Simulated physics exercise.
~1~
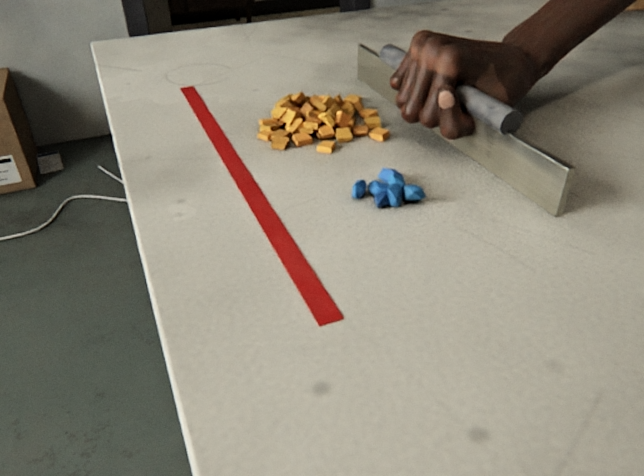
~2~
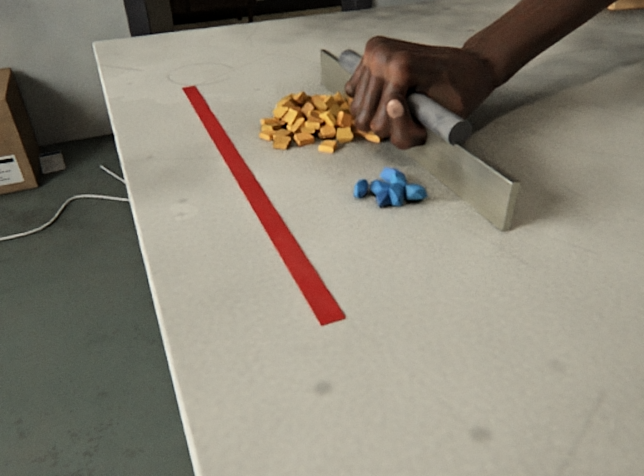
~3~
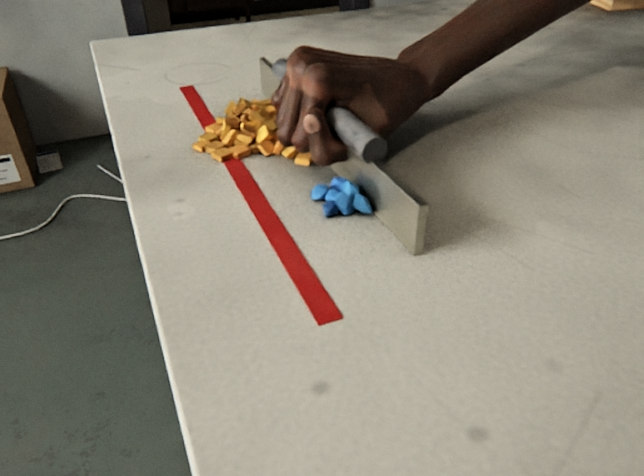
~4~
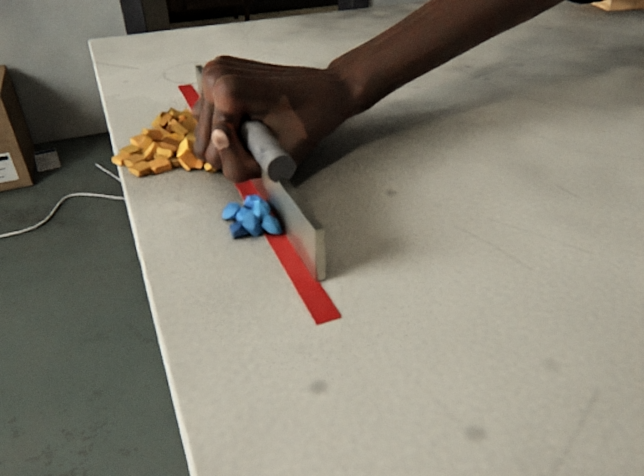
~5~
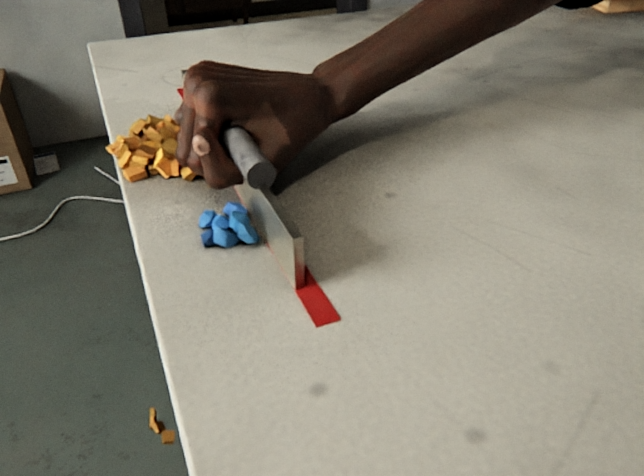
A dark-skinned hand grips the rounded handle of a flat metal scraper on a pale tabletop, seen from above at an angle in a slightly swaying view. To its left lie a heap of orange-yellow chunks farther back and a small blue cluster nearer, with a strip of red tape beyond them and a grey floor past the table's edge. The hand sweeps the scraper left, pushing first the orange pieces and then the blue ones along. Both groups cross the tape, and the blade stops on it. The blue pieces rest on the table, while a few orange ones have dropped to the floor.
